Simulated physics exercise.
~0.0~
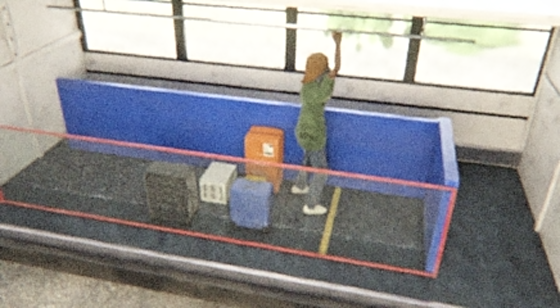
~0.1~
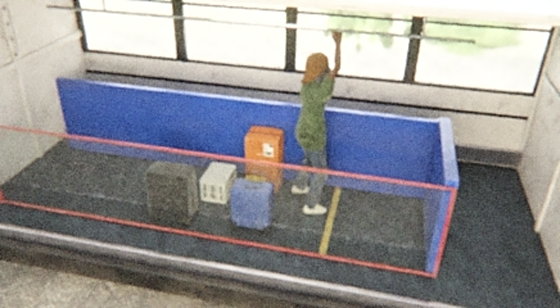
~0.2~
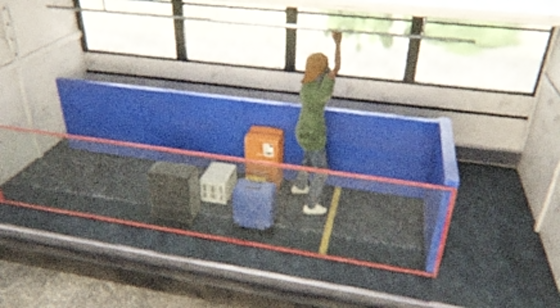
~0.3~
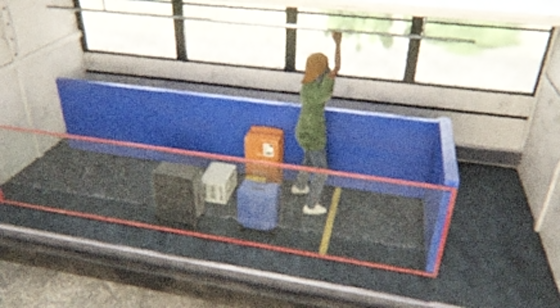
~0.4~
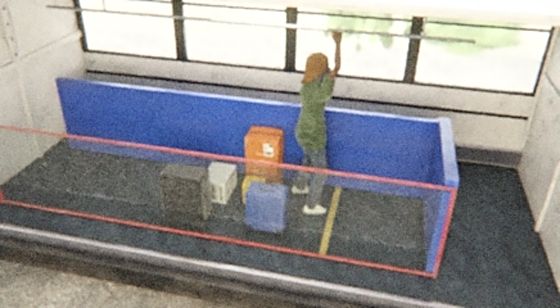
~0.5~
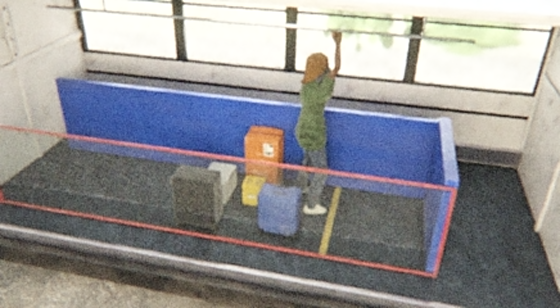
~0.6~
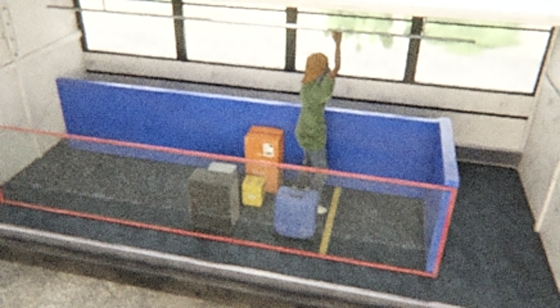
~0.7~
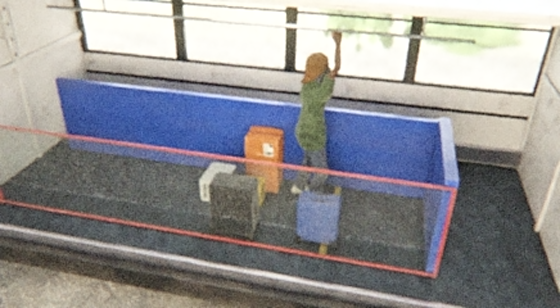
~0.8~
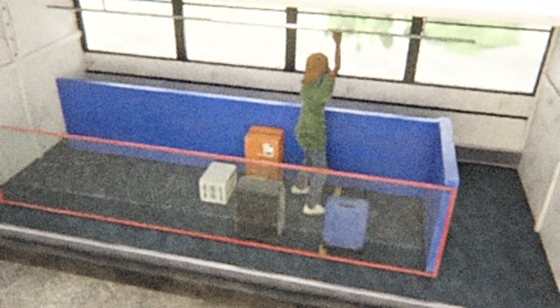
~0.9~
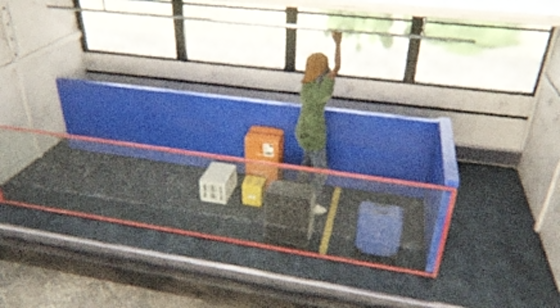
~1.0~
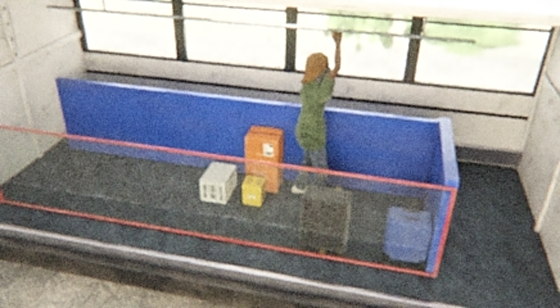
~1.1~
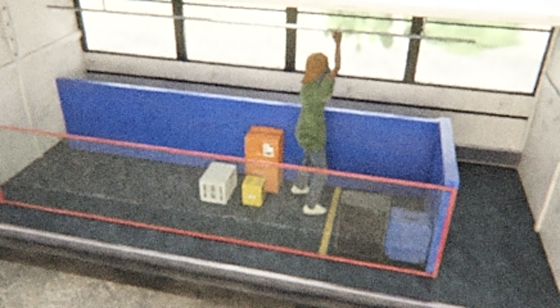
Bus luggage bay with a standing passenger gripping an overhead rail, black and blue cases sliding right and ending past a yellow line.
